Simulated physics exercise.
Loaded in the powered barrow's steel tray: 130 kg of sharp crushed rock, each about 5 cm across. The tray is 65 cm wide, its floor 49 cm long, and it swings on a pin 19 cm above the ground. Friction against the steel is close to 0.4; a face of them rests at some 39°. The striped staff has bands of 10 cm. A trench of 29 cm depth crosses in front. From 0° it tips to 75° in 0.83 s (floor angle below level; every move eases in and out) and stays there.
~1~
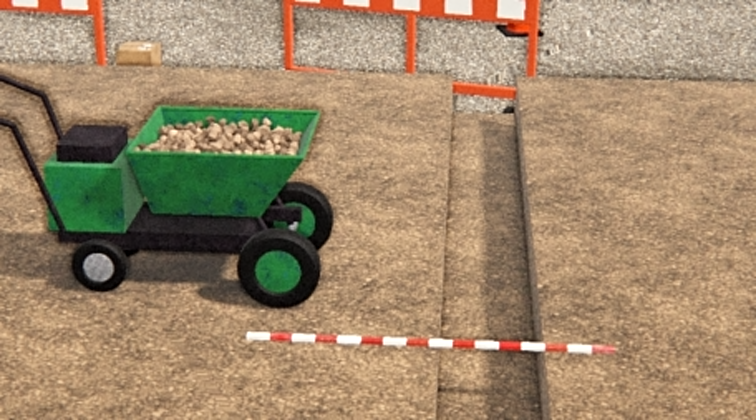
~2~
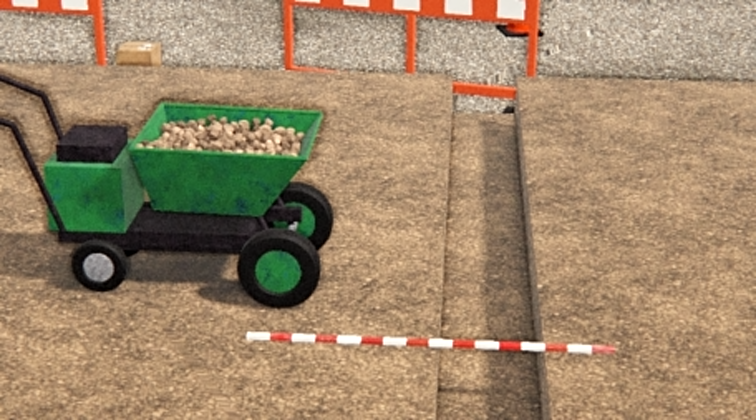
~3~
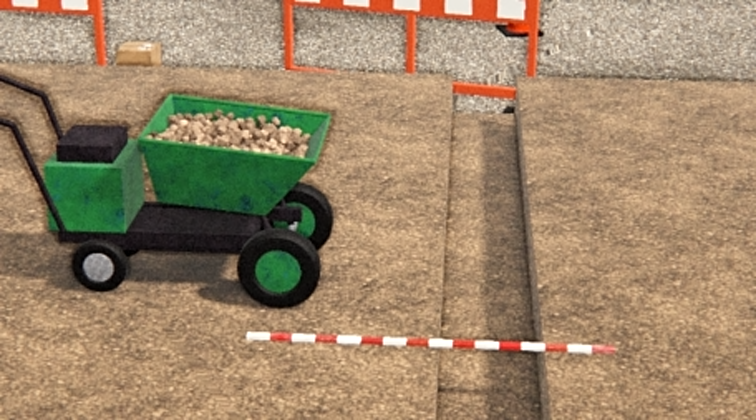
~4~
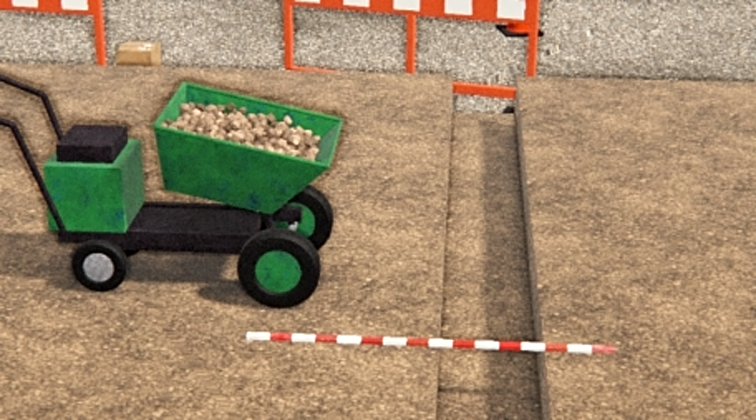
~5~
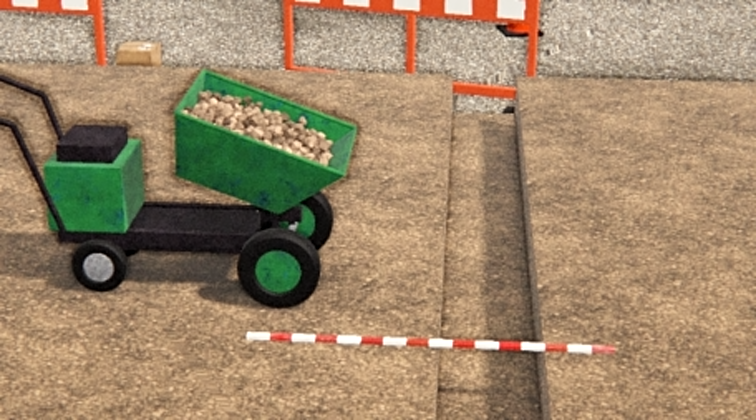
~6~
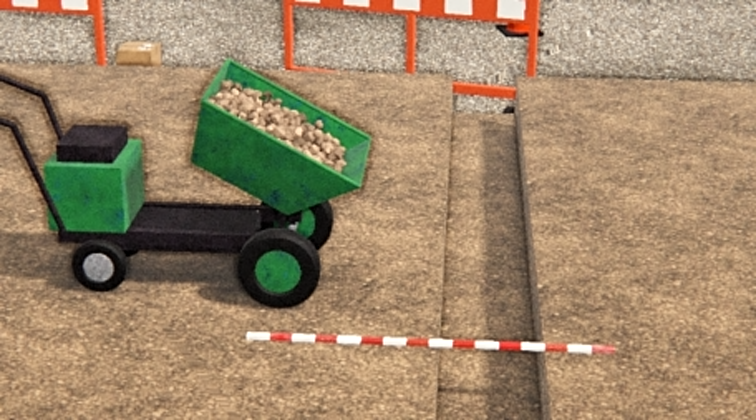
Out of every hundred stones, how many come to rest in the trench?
Roughly 75 per cent ends in the trench.
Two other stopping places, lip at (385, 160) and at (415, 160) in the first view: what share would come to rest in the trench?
About 80 and 50 per cent.
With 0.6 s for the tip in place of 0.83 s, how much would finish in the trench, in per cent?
In that case some 80 per cent.
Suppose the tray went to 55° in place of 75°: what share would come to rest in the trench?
Then about 15 per cent.
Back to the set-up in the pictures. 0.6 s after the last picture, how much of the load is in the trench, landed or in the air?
About 25 per cent by then.
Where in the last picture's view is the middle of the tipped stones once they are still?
Their middle is at about (473, 324).
Then, 0.3 s after the last picture the floor is at 63°, 100 % in the tray; the foremost stones are at (398, 216).
Then, 0.6 s after the last picture the floor is at 75°, 68 % in the tray, 9 % short of the trench, 23 % in the trench; the foremost stones are at (501, 349).
Then, 0.9 s after the last picture the floor is at 75°, 34 % in the tray, 13 % short of the trench, 53 % in the trench; the foremost stones are at (532, 346).
Then, 2.9 s after the last picture the floor is at 75°, 4 % in the tray, 21 % short of the trench, 75 % in the trench; the foremost stones are at (534, 349).
